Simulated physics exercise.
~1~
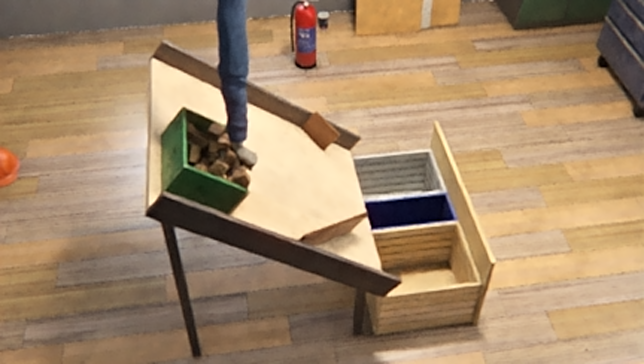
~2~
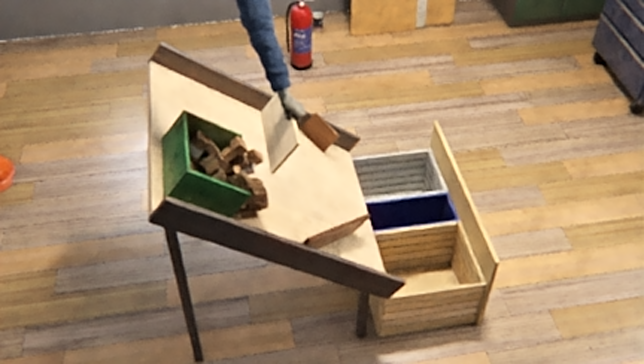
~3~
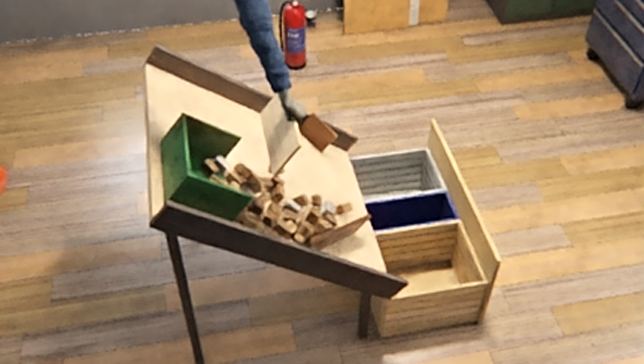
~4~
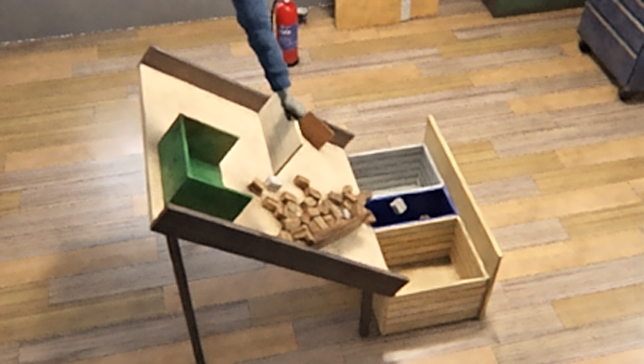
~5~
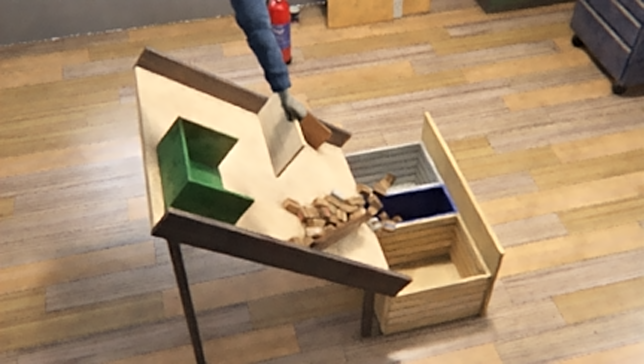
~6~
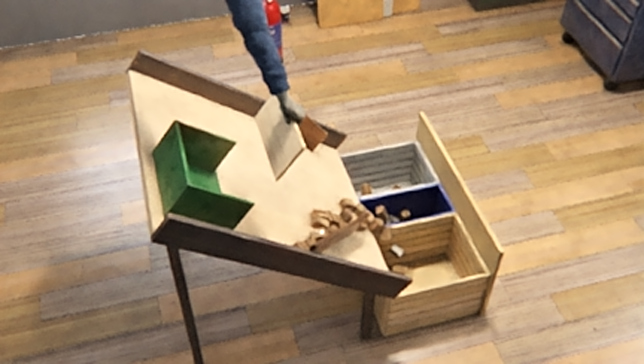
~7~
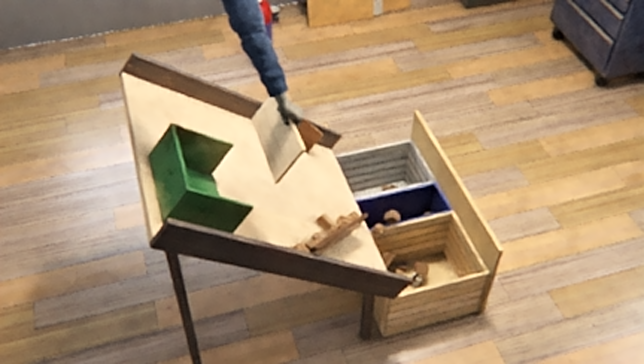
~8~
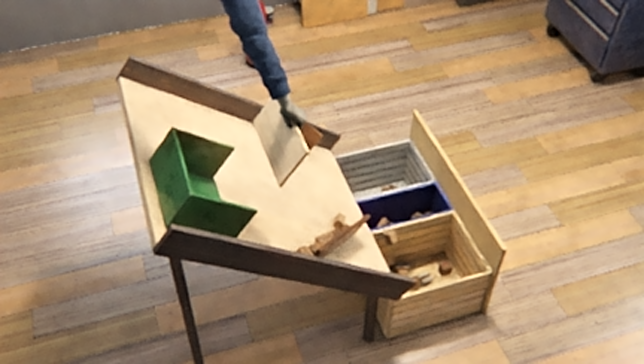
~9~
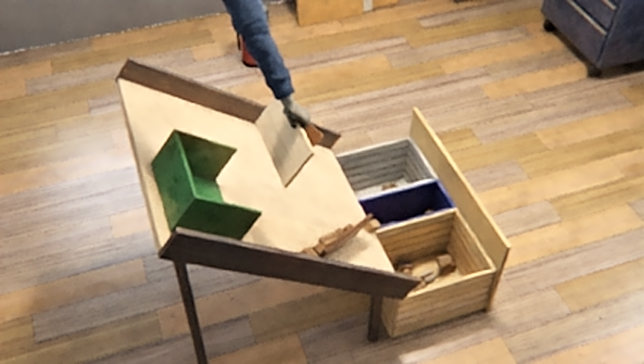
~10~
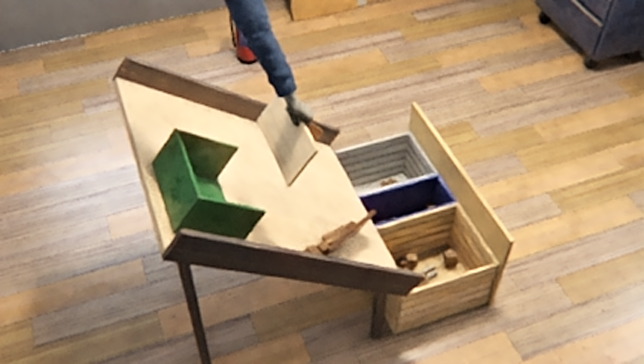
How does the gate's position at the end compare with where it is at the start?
At the start the gate is at the open side of the green pen, by the parcels. At the end it is farther right and higher in view, held clear of the pen near the table's far edge.
